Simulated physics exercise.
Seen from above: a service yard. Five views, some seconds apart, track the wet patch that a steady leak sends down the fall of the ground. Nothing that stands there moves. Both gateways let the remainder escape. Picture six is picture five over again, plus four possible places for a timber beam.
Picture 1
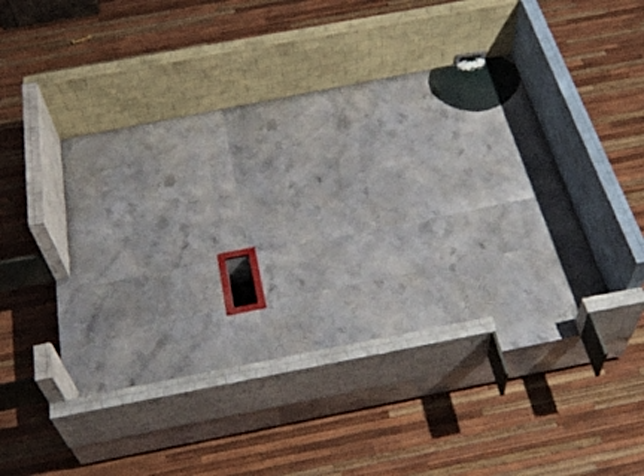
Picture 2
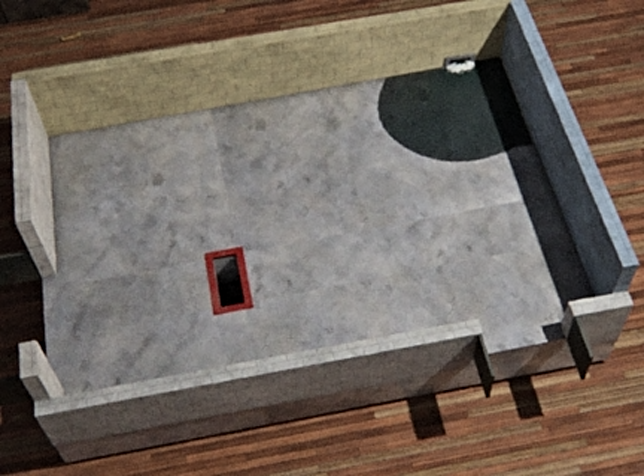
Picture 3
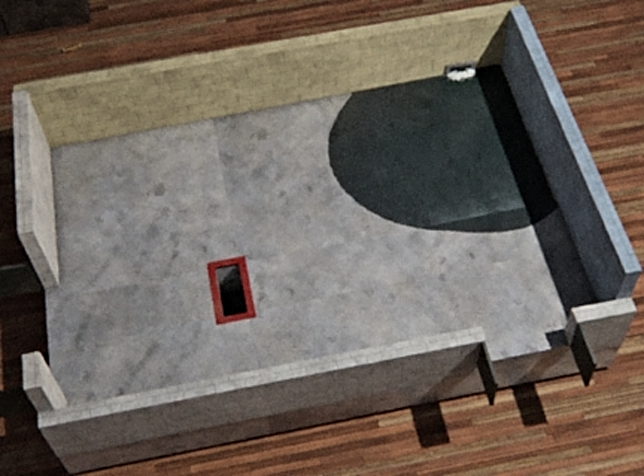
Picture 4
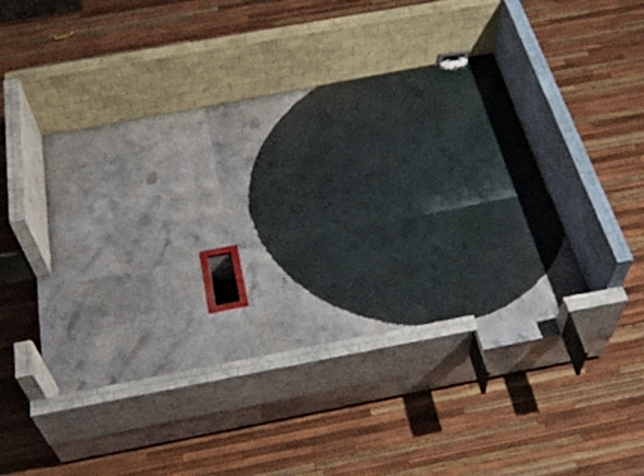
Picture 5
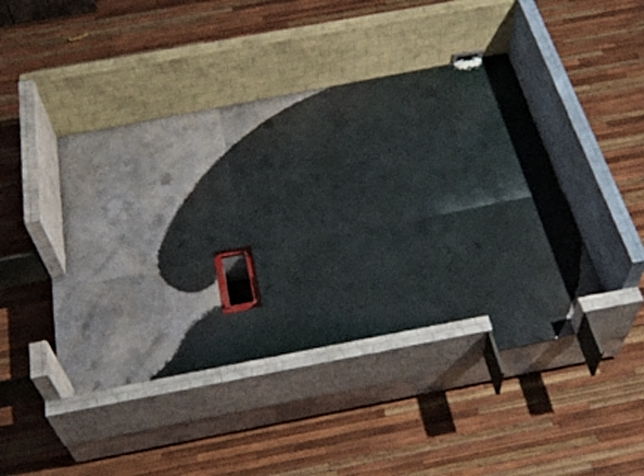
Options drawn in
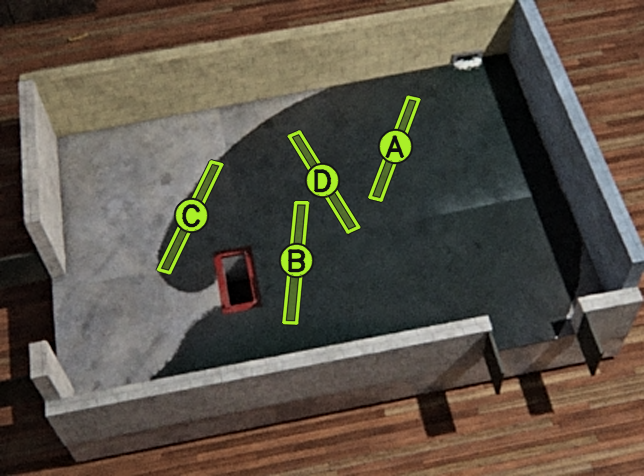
Walled service yard from above, dark water spreading from the top right corner across grey ground and reaching a red-framed gully.
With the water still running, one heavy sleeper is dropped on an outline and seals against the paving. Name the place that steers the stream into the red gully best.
Spot C does it best.
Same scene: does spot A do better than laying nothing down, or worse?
It is worse.
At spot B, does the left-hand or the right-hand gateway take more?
The left one.
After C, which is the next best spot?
Here it is spot A.
In lime, A from (375, 198) to (413, 98); B from (290, 322) to (301, 202); C from (164, 271) to (216, 163); D from (294, 134) to (353, 229).
For spot A, about 11 % of the stream goes into the red gully, about 89 % out by the gates.
For spot B, about 4 % of the stream goes into the red gully, about 96 % out by the gates.
For spot C, about 19 % of the stream goes into the red gully, about 81 % out by the gates.
For spot D, about 5 % of the stream goes into the red gully, about 95 % out by the gates.
